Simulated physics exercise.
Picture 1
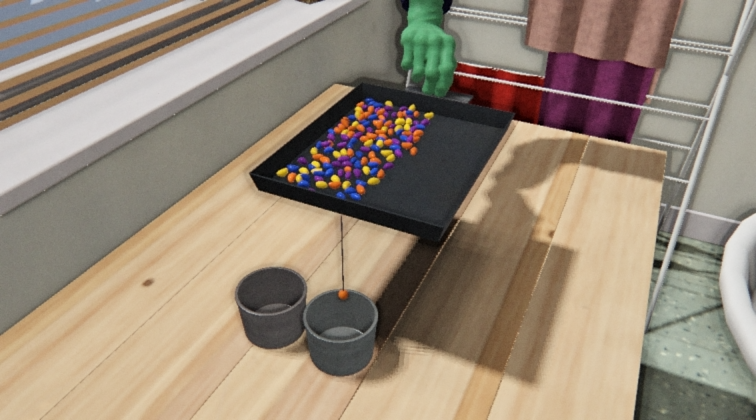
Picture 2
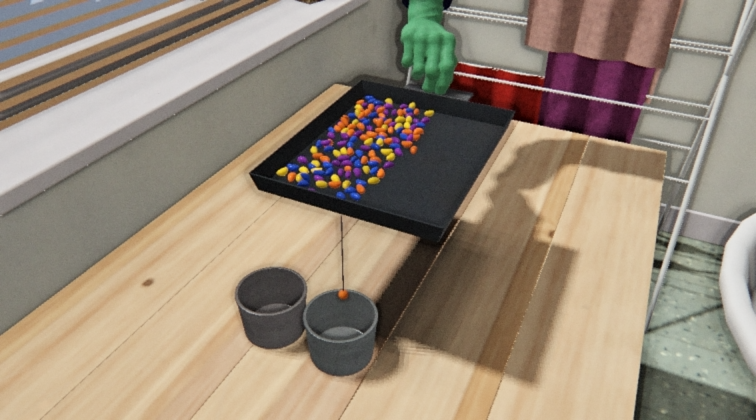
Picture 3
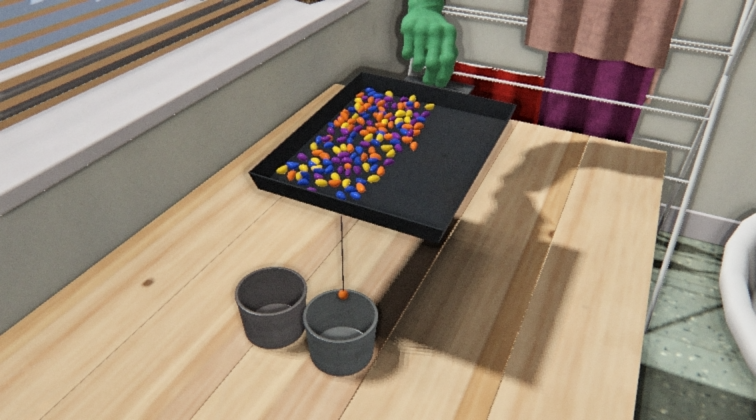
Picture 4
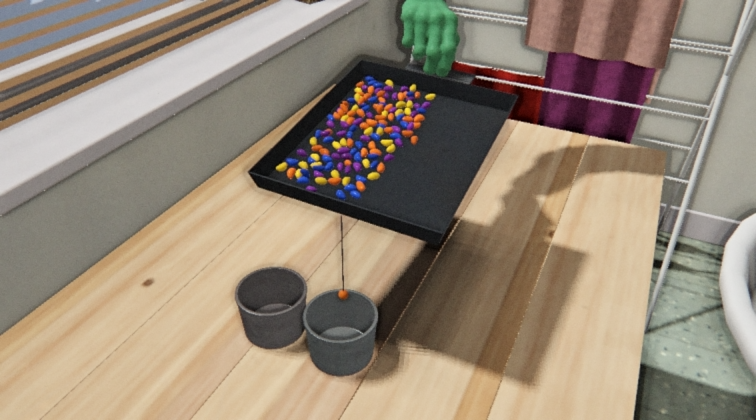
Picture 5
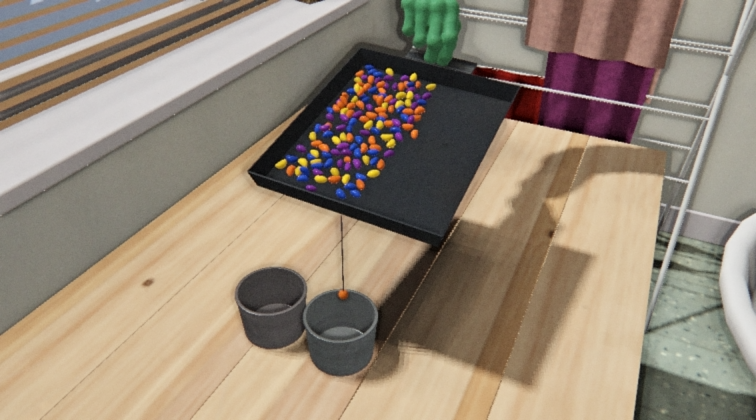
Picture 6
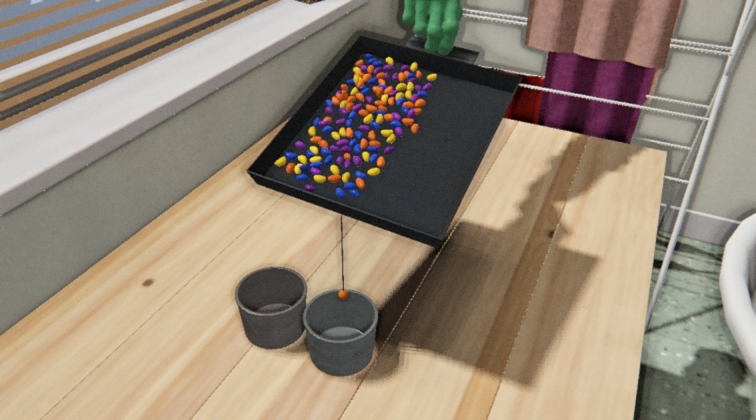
Black tray of colourful jelly beans tilting steadily as a green-gloved hand raises its far end above two empty grey cups.
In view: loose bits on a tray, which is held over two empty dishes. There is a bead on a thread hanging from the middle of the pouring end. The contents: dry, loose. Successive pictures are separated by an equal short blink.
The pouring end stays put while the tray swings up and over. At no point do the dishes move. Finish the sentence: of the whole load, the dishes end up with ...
... less than half.
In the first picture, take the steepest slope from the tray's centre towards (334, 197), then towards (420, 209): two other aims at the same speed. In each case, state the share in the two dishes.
Shares, approx.: 70 %, then 0 %.
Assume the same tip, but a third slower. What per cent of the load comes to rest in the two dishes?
Roughly 0%.
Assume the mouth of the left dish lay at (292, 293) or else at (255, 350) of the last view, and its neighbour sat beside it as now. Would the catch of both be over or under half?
The dishes end up with the lesser share in the first try and the lesser share in the second.
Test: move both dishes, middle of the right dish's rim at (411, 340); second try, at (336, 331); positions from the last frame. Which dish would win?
Result, first place: The righthand one; second place: The righthand one.
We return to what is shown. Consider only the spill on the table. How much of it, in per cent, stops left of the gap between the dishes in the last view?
Close to 10 per cent.
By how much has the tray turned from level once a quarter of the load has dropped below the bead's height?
Roughly 105°.
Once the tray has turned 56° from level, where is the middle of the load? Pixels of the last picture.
In the last view the centre sits at roughly (371, 208).
Soon, tray tipped steeply; nearly all on the tray; a stray few in the air.
A while on, tray tipped right over; most on the tray; a stray few in the right dish; about a quarter outside both; a stray few in the air.
Towards the end, tray tipped past a quarter turn; a small part in the right dish; nearly all outside both.
Finally, tray tipped past a quarter turn; a small part in the right dish; none in the left dish; nearly all outside both.
